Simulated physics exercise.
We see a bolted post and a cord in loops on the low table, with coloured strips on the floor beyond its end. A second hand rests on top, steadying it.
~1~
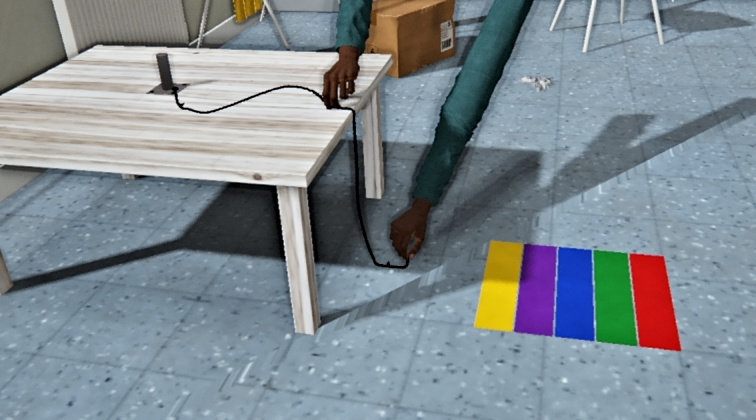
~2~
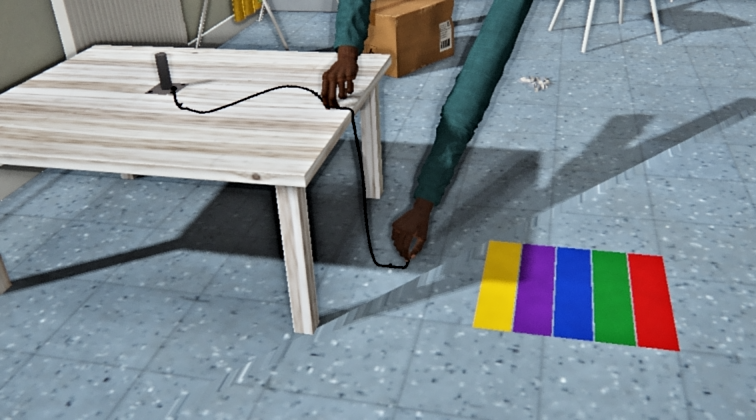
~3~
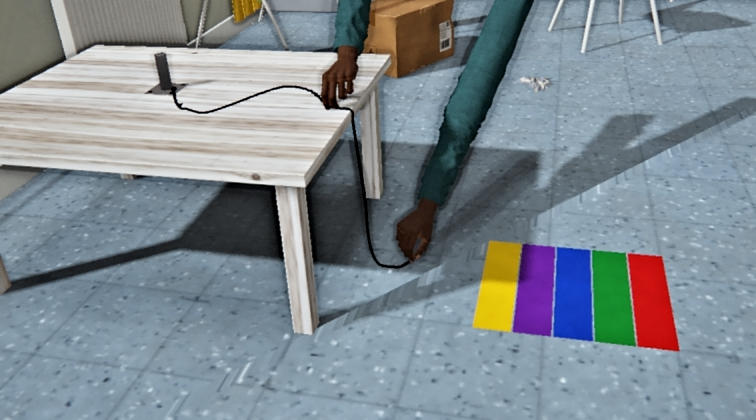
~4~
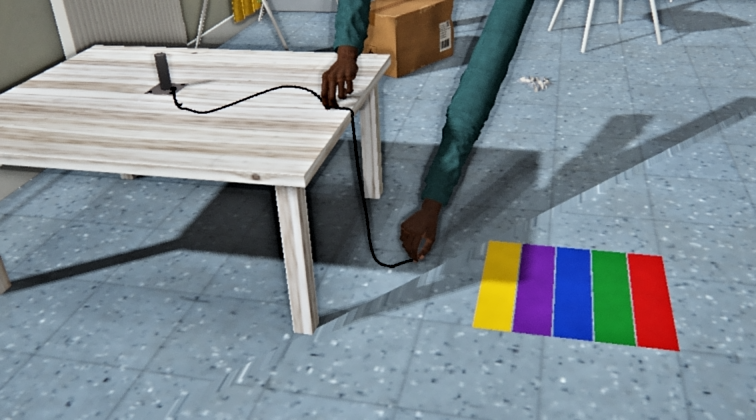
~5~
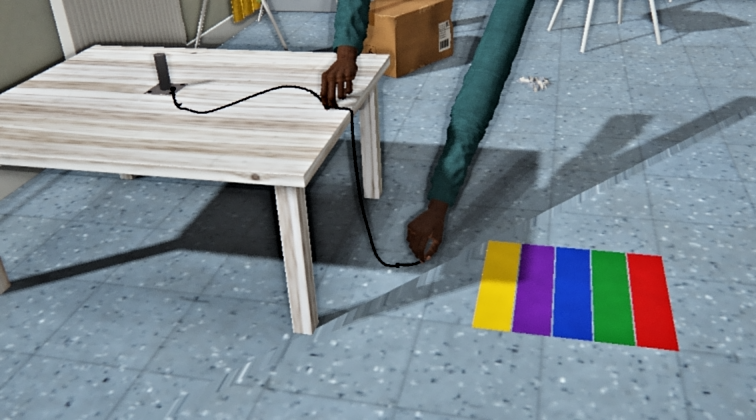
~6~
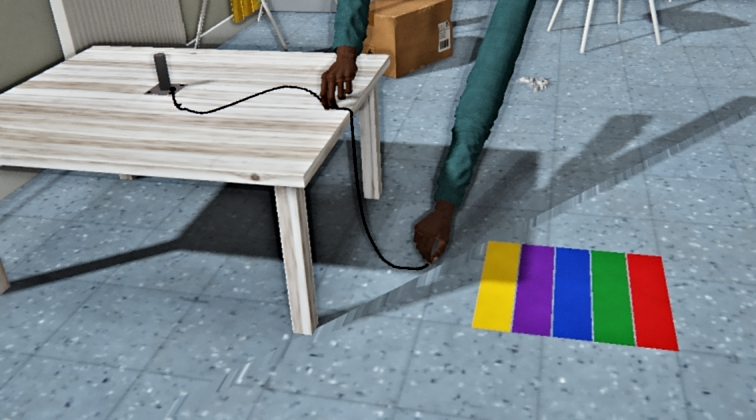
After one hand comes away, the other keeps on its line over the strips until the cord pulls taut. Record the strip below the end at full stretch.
Below the end: Red.
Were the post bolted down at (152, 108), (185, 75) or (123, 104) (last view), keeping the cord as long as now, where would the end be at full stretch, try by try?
First (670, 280), then (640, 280), and last (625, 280).
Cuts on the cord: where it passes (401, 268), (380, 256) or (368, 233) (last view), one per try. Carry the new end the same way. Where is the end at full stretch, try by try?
In turn, (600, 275) for the first, (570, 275) for the second and (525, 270) for the third.
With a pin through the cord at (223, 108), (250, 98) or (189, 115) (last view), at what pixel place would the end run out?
Result per try (px, approx.): (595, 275); (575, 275); (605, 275).
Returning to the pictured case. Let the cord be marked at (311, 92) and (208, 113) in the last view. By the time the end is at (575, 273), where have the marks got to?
They end up at (360, 137) and at (261, 98).
Soon after, end near (575, 273); over blue.
Then, end near (623, 278); over green.
At full stretch, end near (652, 281); over red. Over red.
